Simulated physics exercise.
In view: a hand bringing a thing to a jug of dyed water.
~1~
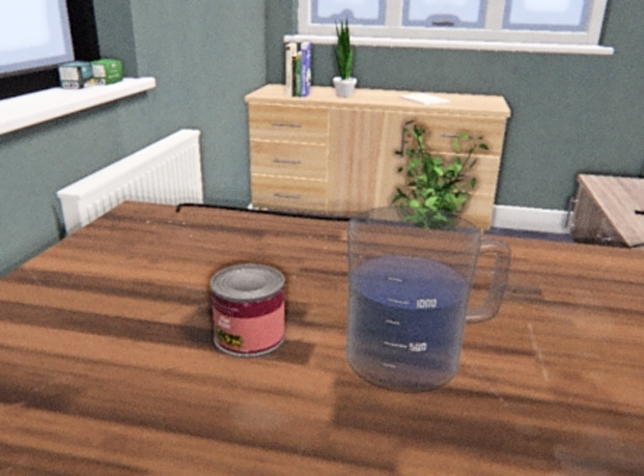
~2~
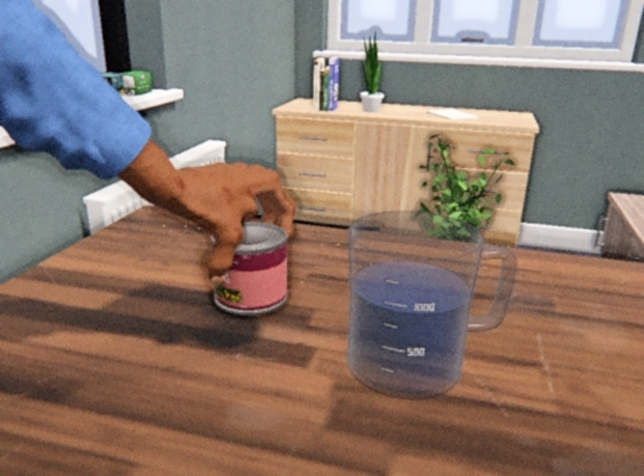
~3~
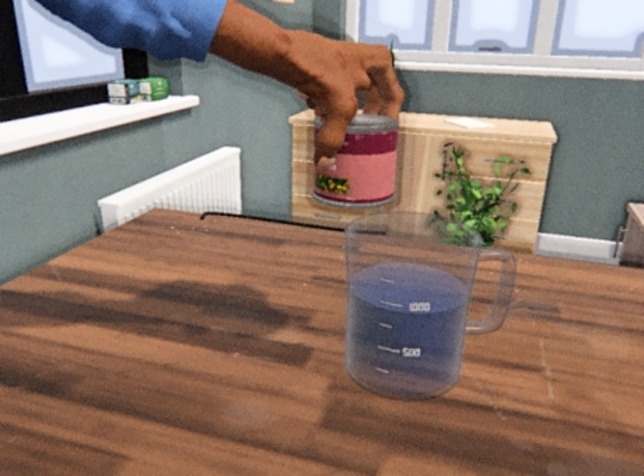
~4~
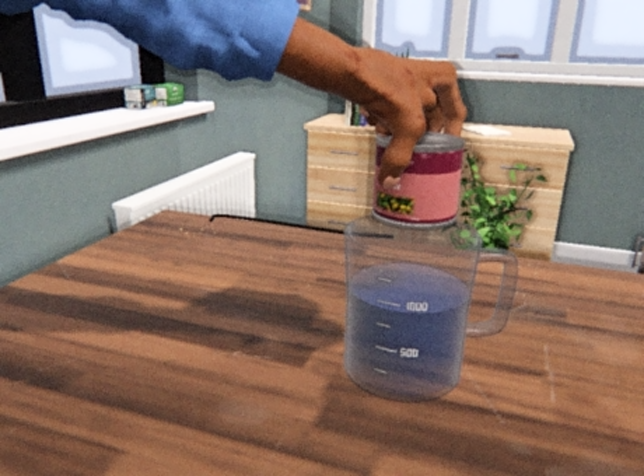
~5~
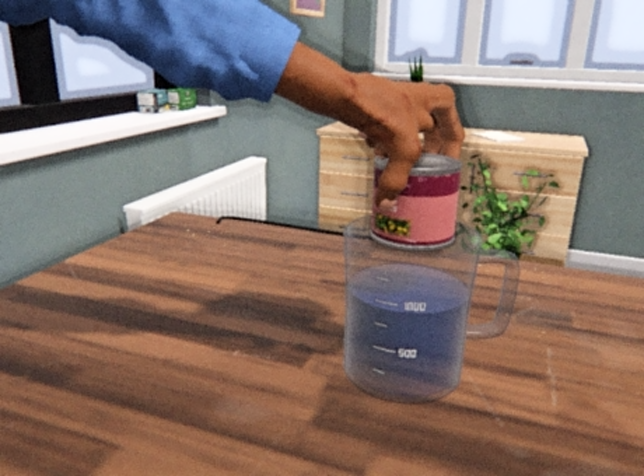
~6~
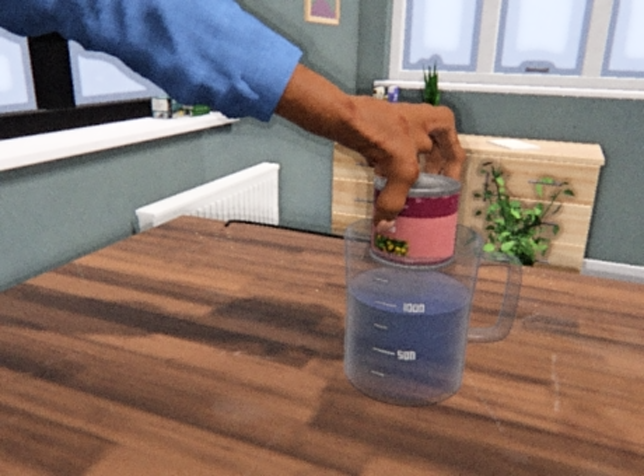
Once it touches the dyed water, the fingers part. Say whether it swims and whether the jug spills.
The thing goes to the bottom; the jug has room for it.
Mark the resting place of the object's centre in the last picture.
At about (405, 335).
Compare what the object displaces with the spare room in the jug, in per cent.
I make it 60 per cent.
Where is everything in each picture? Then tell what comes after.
The tin of food lies on the top at (249, 310); jug (408, 293) about two thirds full, in the first frame.
A hand picks up the tin of food at (250, 267); jug about two thirds full, surface at (410, 285), in the second frame.
The tin of food is carried over at (355, 159); jug (407, 299) about two thirds full, in the third frame.
The tin of food is above the jug at (417, 178); jug about two thirds full, surface at (408, 286), in the fourth frame.
The tin of food comes down at (415, 199); jug (407, 300) about two thirds full, in the fifth frame.
The tin of food is just over the surface at (414, 219); jug about two thirds full, surface at (409, 289), in the sixth frame.
Next, the tin of food enters the dyed water; the jug is about three quarters full.
After that, the tin of food goes on down; the jug is about three quarters full.
Finally, the tin of food has sunk; the jug is about three quarters full; the top is dry.
